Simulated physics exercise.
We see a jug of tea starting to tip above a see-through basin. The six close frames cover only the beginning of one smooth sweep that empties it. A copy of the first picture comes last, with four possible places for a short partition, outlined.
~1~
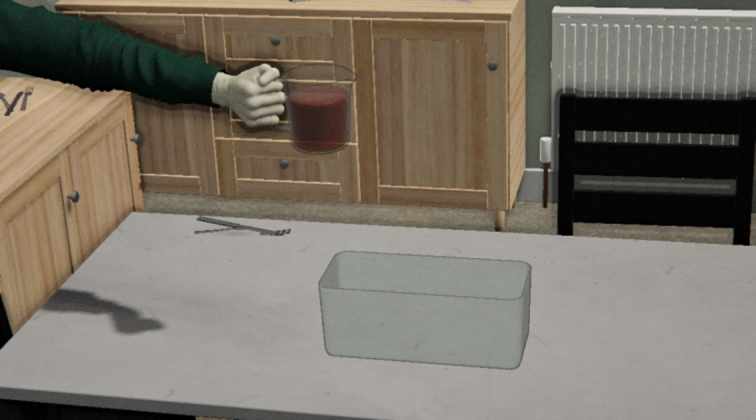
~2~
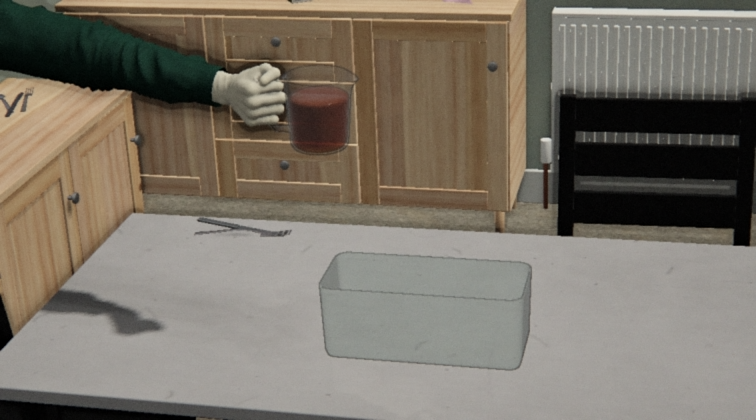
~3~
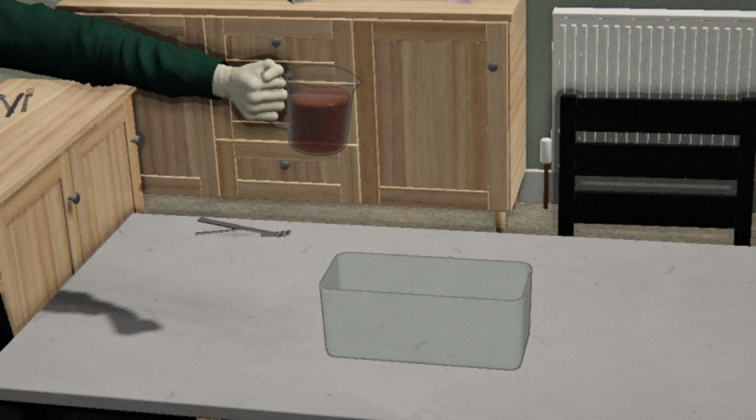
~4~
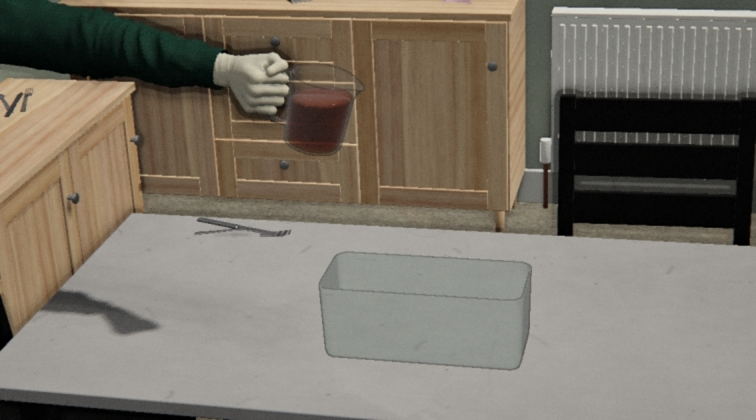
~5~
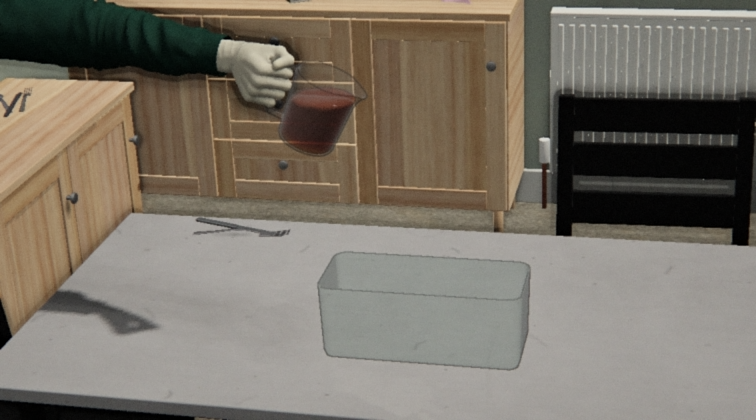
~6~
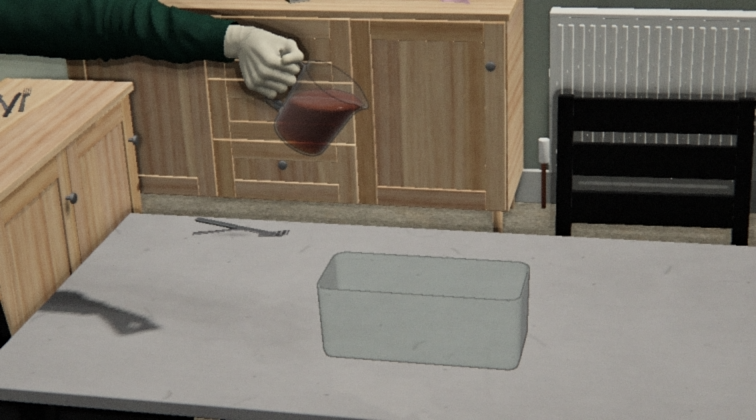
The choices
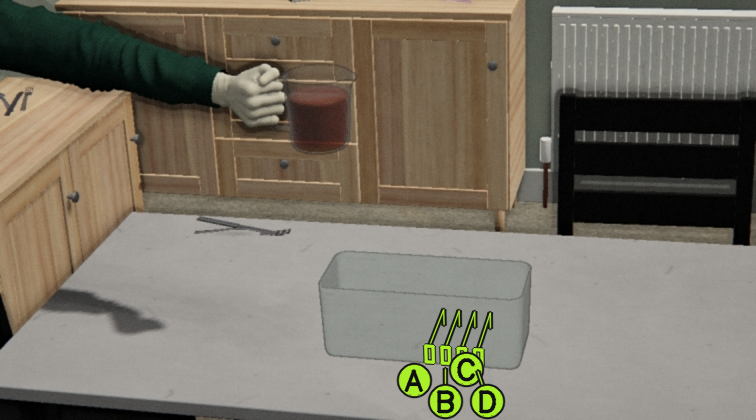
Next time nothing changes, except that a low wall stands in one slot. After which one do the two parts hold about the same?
Best: A.
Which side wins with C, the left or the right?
The left side.
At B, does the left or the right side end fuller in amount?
More ends on the left.
On the marked copy, A at (429, 367); B at (445, 368); C at (461, 370); D at (477, 371).
For slot A, about 52 % ends left of the wall and 45 % right of it; 3 % is lost outside.
For slot B, about 81 % ends left of the wall and 12 % right of it; 7 % is lost outside.
For slot C, about 80 % ends left of the wall and 15 % right of it; 5 % is lost outside.
For slot D, about 76 % ends left of the wall and 20 % right of it; 4 % is lost outside.
